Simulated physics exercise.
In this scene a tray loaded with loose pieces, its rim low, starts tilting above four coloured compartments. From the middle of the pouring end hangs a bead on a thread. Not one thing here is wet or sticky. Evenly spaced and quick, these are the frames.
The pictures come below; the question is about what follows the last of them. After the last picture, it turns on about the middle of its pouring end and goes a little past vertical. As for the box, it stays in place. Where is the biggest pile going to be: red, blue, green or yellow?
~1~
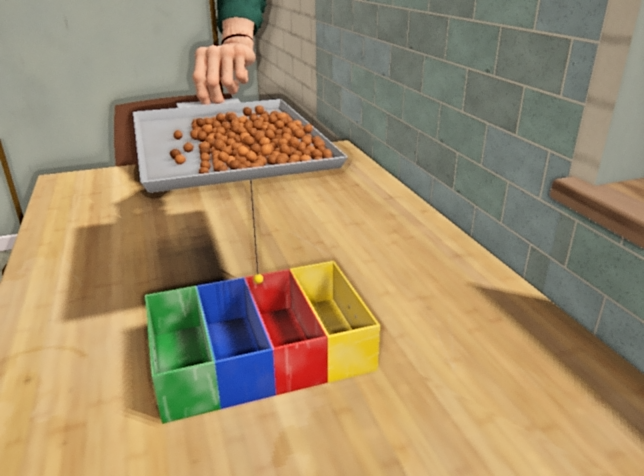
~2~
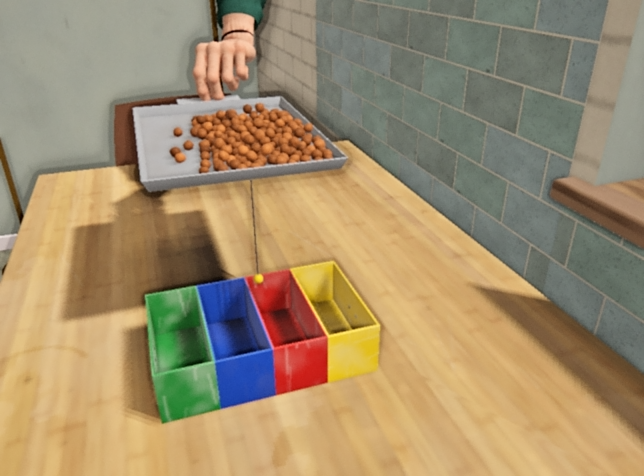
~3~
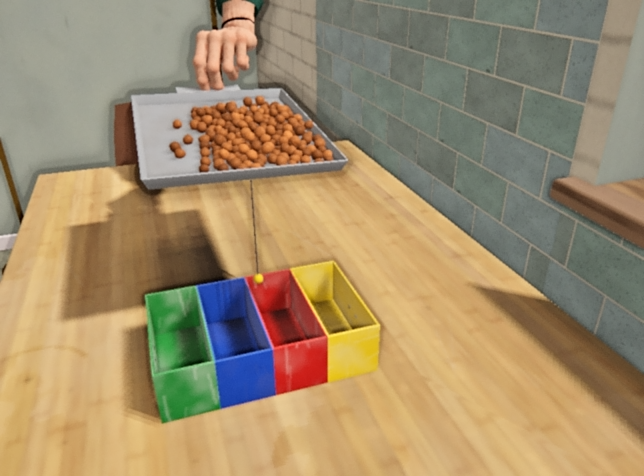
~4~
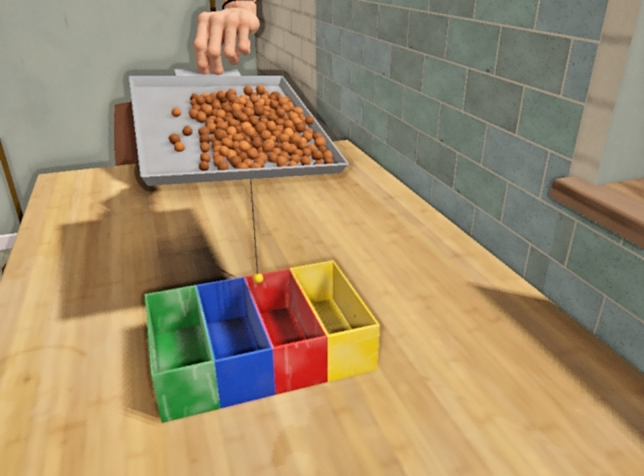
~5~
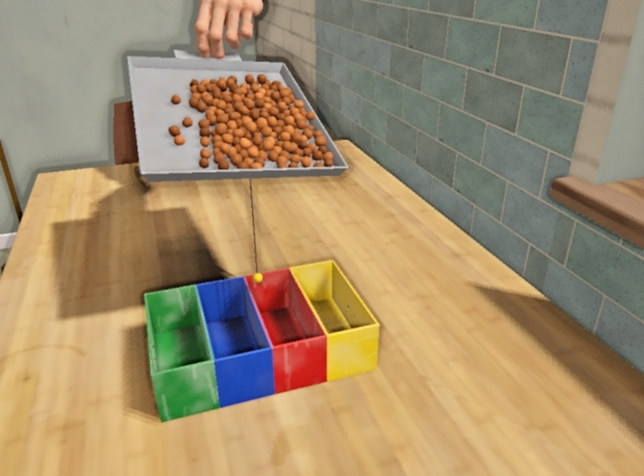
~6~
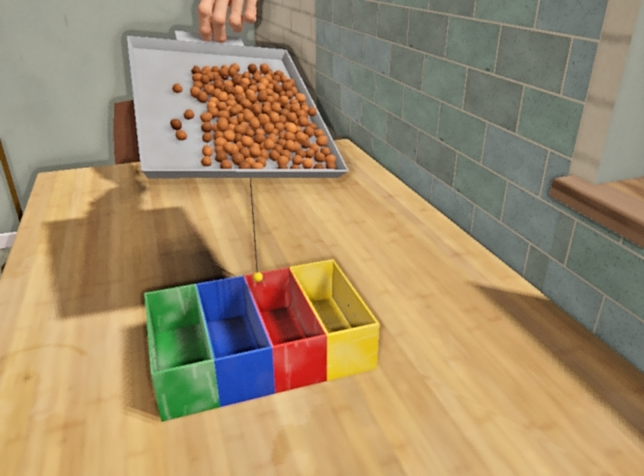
In yellow.
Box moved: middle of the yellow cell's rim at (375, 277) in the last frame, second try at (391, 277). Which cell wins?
In turn: The red cell; that red cell.
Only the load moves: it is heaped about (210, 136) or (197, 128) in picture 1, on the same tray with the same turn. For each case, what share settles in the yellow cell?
First case: Around 30 %; second case: Around 40 %.
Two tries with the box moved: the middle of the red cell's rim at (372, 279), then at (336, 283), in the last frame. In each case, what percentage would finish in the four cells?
You'd get about 90 per cent first and about 90 per cent second.
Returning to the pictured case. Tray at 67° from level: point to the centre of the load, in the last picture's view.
I'd mark the middle close to (303, 152).
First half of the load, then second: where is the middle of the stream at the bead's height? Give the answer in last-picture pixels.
Close to (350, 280), then close to (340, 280).
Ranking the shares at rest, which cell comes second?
The one in second place is that red cell.
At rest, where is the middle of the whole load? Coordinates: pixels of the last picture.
Close to (344, 338), more or less.
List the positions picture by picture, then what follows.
In the first frame, corners of the pouring end at (147, 179) and (341, 156), level; middle of the load at (255, 139), hazelnuts; bead on its thread at (258, 279); green cell at (187, 388); blue cell at (246, 375); red cell at (301, 362); yellow cell at (353, 349).
In the second frame, corners of the pouring end at (147, 178) and (341, 156), level; middle of the load at (255, 137).
In the third frame, corners of the pouring end at (147, 176) and (342, 159), tipped barely, lowest at the right corner; middle of the load at (253, 128).
In the fourth frame, corners of the pouring end at (147, 173) and (342, 162), tipped a little, lowest at the right corner; middle of the load at (253, 121).
In the fifth frame, corners of the pouring end at (147, 170) and (342, 165), tipped clearly, lowest at the right corner; middle of the load at (254, 115).
In the sixth frame, corners of the pouring end at (148, 167) and (342, 167), tipped clearly, lowest at the right corner; middle of the load at (257, 113); green cell at (186, 386); blue cell at (245, 373); red cell at (301, 360); yellow cell at (353, 348).
Soon after the last picture, tray tipped steeply; most on the tray; a stray few in the yellow cell; a stray few in the red cell; about a quarter falling or outside the box.
A little later, tray tipped past a quarter turn; about a third in the yellow cell; about a quarter in the red cell; a stray few in the blue cell; a stray few in the green cell; about a third falling or outside the box.
Later still, tray tipped past a quarter turn; about a third in the yellow cell; about a quarter in the red cell; a stray few in the blue cell; a stray few in the green cell; about a third falling or outside the box.
At rest, tray tipped past a quarter turn; about a third in the yellow cell; about a quarter in the red cell; a stray few in the blue cell; a stray few in the green cell; about a third outside the box.
